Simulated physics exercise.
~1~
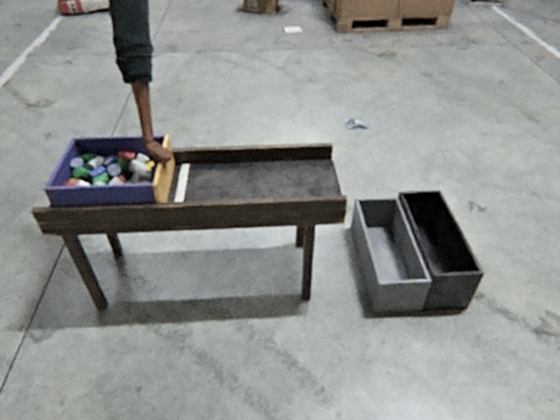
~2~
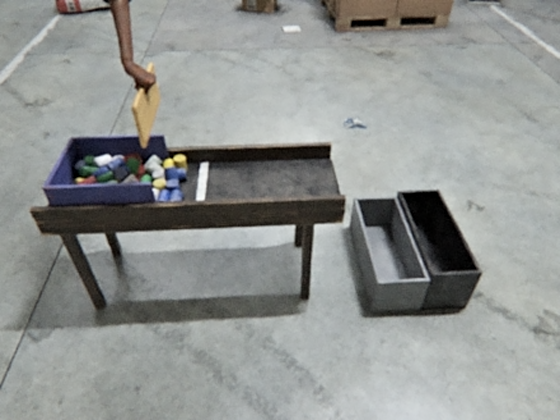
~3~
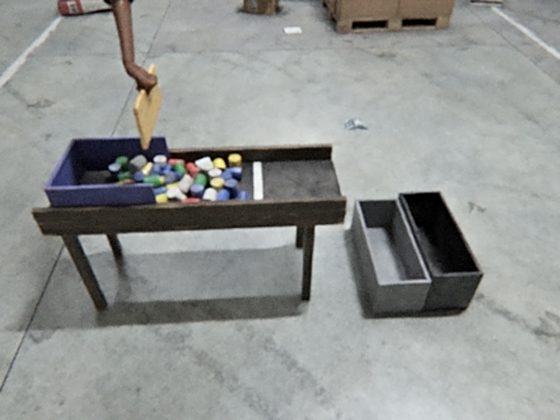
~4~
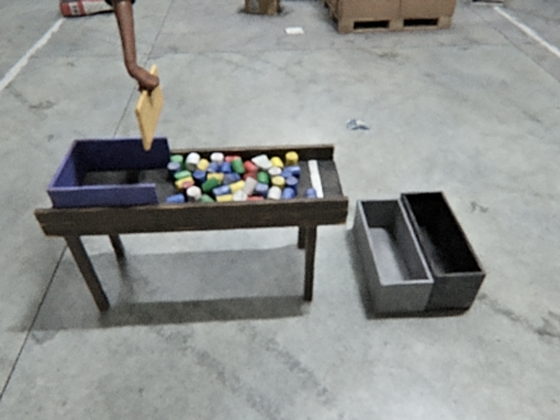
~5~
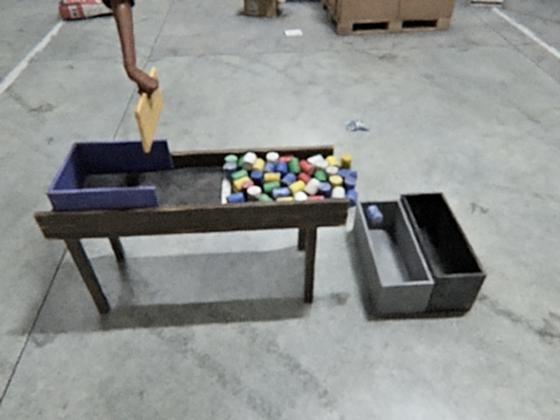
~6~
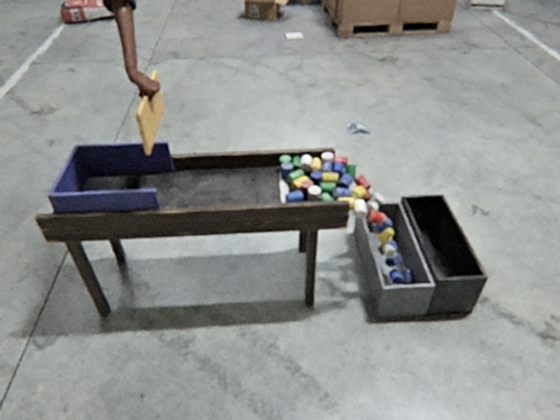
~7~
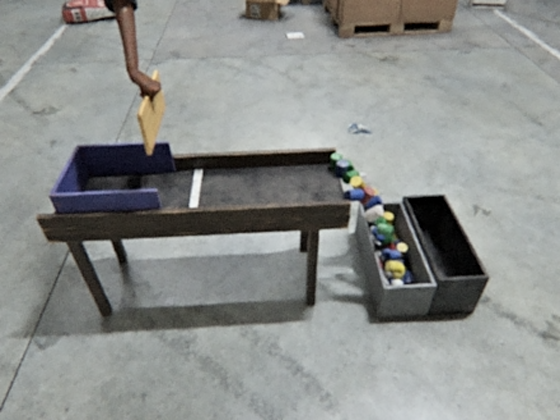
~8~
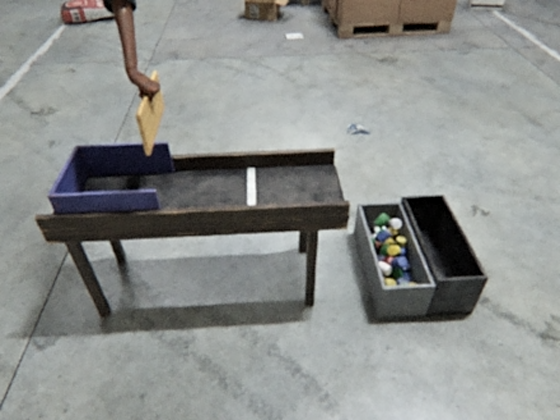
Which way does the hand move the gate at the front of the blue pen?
The hand moves the gate up, clear of the pen, and holds it there above the belt.
